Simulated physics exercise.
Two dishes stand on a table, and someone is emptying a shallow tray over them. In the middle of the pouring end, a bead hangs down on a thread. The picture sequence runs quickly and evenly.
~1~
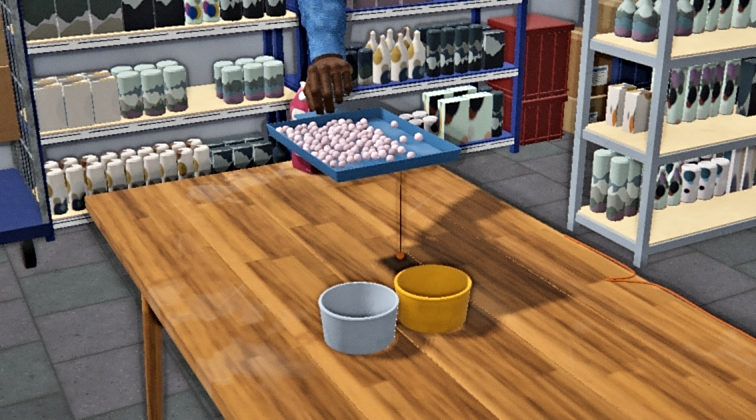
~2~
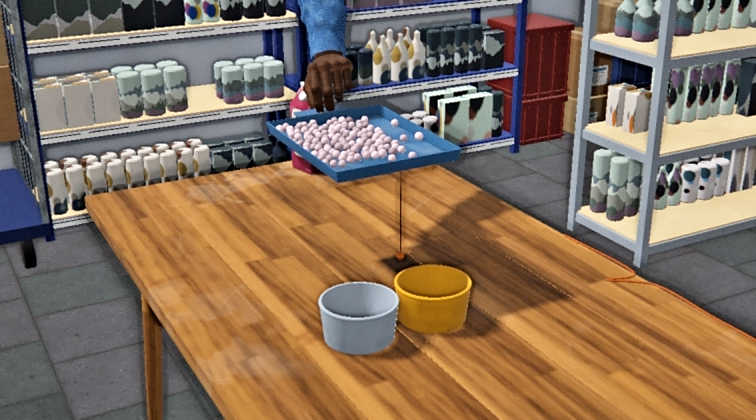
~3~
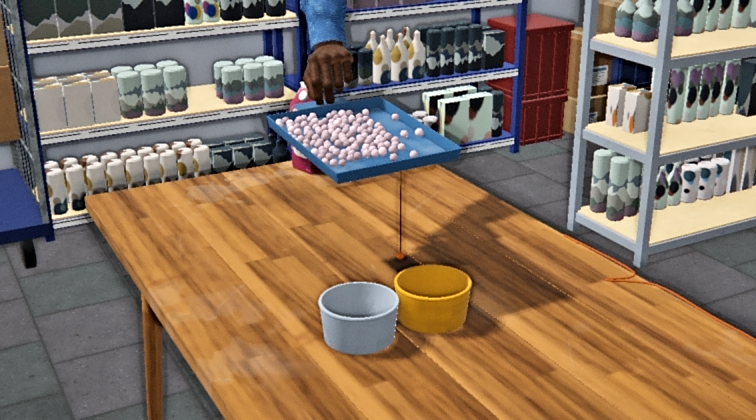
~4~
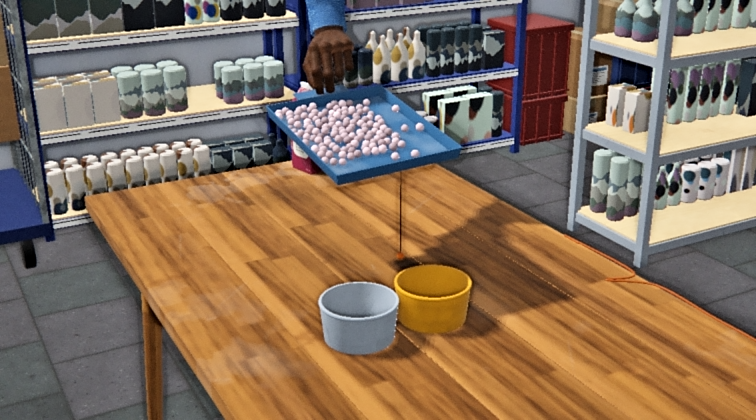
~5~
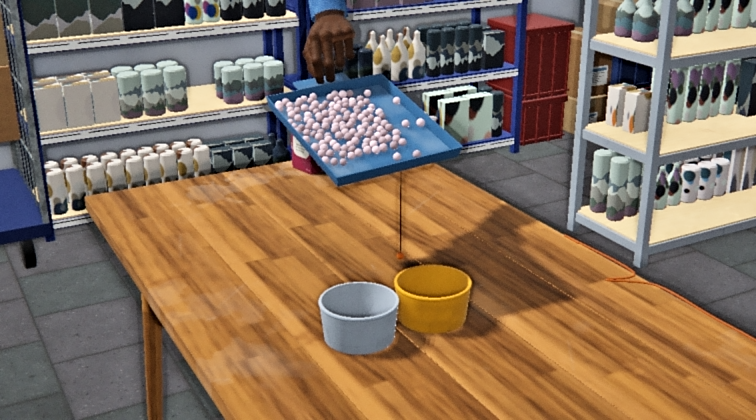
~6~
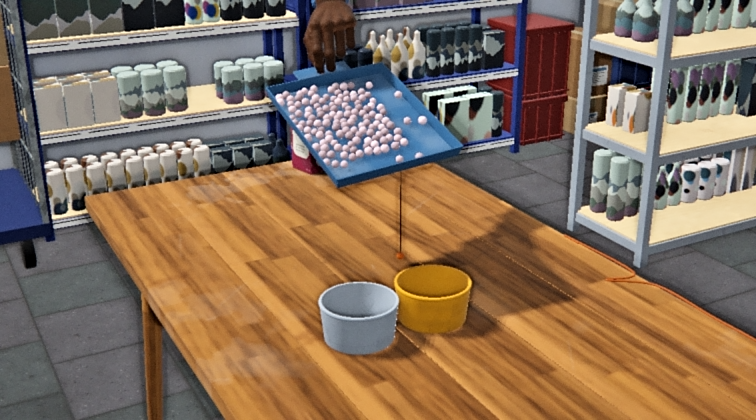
A blue tray of small, pale pink balls is held above a wooden table in a storeroom with stocked shelves, seen from slightly above by a still camera. Below it stand a pale grey dish on the left and a yellow one on the right, with a thread hanging from the tray. A hand gradually raises the tray's far side, tilting it towards its near left corner, and the balls shift slightly.
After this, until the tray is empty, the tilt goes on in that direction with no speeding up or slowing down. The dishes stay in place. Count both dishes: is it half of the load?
The dishes are left with the main part.
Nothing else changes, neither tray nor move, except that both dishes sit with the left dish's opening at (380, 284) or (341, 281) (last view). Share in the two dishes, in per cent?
First some 60, then 50 per cent.
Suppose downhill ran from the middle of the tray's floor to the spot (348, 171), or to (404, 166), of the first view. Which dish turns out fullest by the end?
For the first slope the lefthand dish, for the second the righthand dish.
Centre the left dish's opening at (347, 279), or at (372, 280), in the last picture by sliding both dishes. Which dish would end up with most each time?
In the first try it's the one on the left, and in the second it's the one on the left.
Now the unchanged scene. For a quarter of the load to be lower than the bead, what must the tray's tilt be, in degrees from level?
Near 80 degrees.
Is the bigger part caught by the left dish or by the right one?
More ends up in the dish to the left.
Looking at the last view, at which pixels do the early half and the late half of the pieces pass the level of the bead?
The opening half passes (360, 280), the closing half (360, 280).
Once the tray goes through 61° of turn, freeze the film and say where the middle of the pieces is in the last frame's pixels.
In the last view, the load is centred near (363, 168).
Just after the last frame, tray tipped steeply; the larger part on the tray; about a tenth in the left dish; just a few in the right dish; about a tenth in the air.
A moment on, tray tipped right over; roughly a quarter on the tray; roughly half in the left dish; just a few in the right dish; about a tenth outside both; roughly a quarter in the air.
Further on, tray tipped past a quarter turn; roughly two thirds in the left dish; about a tenth in the right dish; roughly a third outside both.
When it is over, tray tipped past a quarter turn; roughly two thirds in the left dish; about a tenth in the right dish; roughly a third outside both.
